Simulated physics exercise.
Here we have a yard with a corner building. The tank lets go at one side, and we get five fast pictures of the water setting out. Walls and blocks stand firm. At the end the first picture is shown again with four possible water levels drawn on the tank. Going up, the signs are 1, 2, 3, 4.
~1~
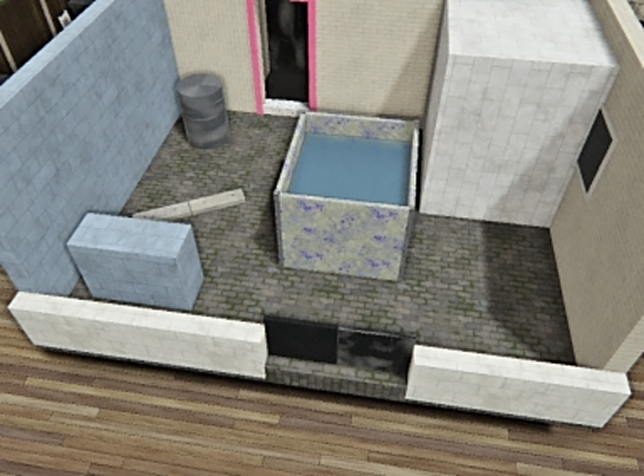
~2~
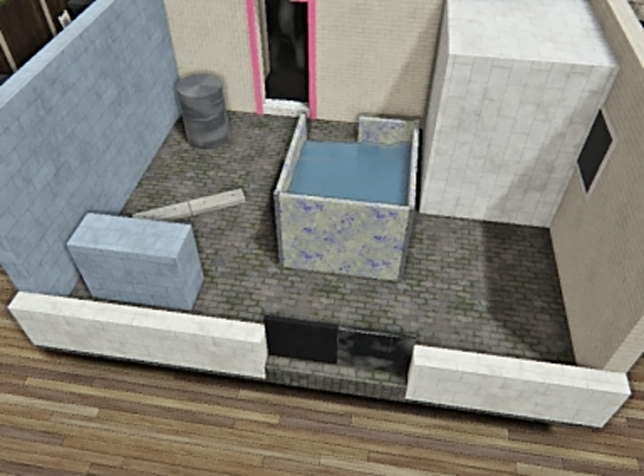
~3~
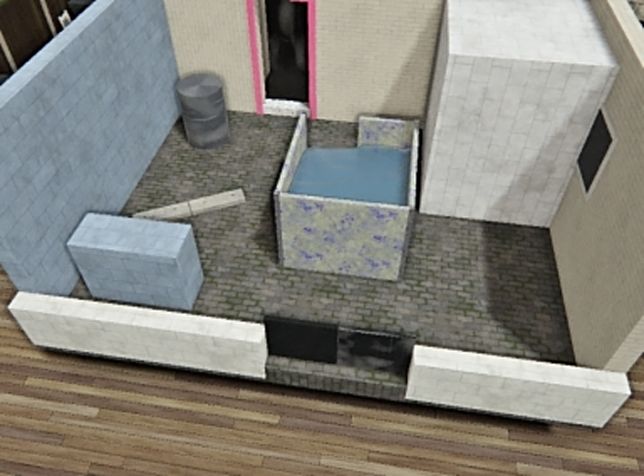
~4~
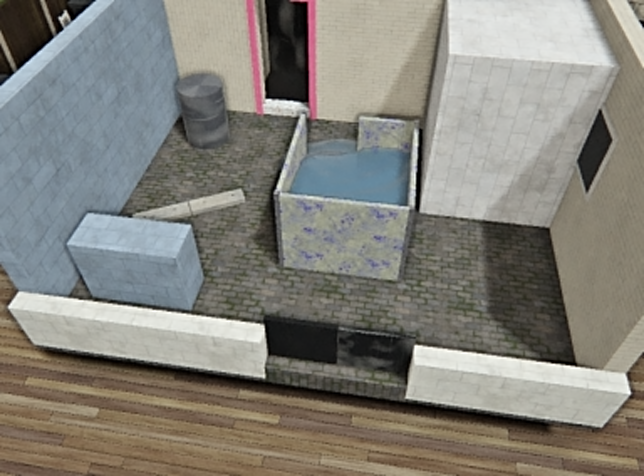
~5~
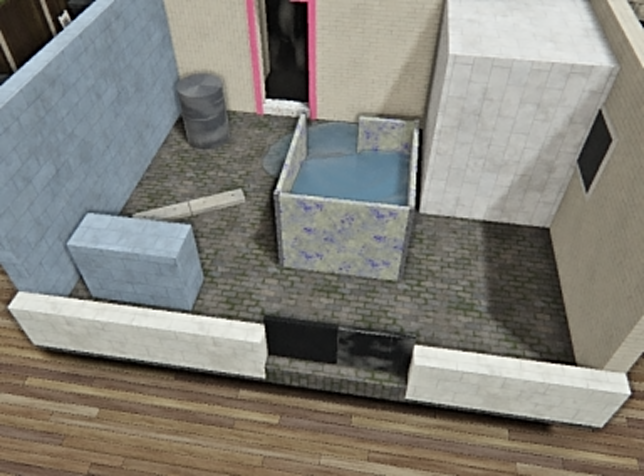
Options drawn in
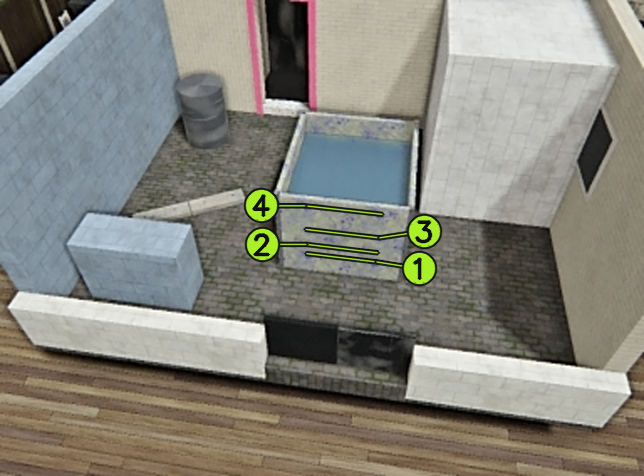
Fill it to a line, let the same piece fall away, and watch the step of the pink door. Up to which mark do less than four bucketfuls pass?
Choose 2.
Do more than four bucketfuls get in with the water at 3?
Yes, that goes wrong.
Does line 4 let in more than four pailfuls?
Yes, that goes wrong.
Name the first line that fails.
It is 3.
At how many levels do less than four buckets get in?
Two of them.
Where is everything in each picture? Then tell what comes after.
Water in the tank at rest, its middle at (351, 173); foot of the pink doorway at (287, 116); shut gate at (339, 332), in the first frame.
Water covers 1 % of the ground, its front hidden from here, in the second frame.
Water covers 3 % of the ground, its front hidden from here, in the third frame.
Water covers 7 % of the ground, its front hidden from here, in the fourth frame.
Front seen at (284, 151), 13 % of the ground wet, in the fifth frame.
On the marked copy, 1 at (341, 257); 2 at (341, 248); 3 at (342, 233); 4 at (343, 210); from the bottom up 1, 2, 3, 4.
If 1 is chosen, nothing gets over.
If 2 is chosen, a bucket or two gets in.
If 3 is chosen, about 9 bucketfuls get in.
If 4 is chosen, dozens of bucketfuls pour in.
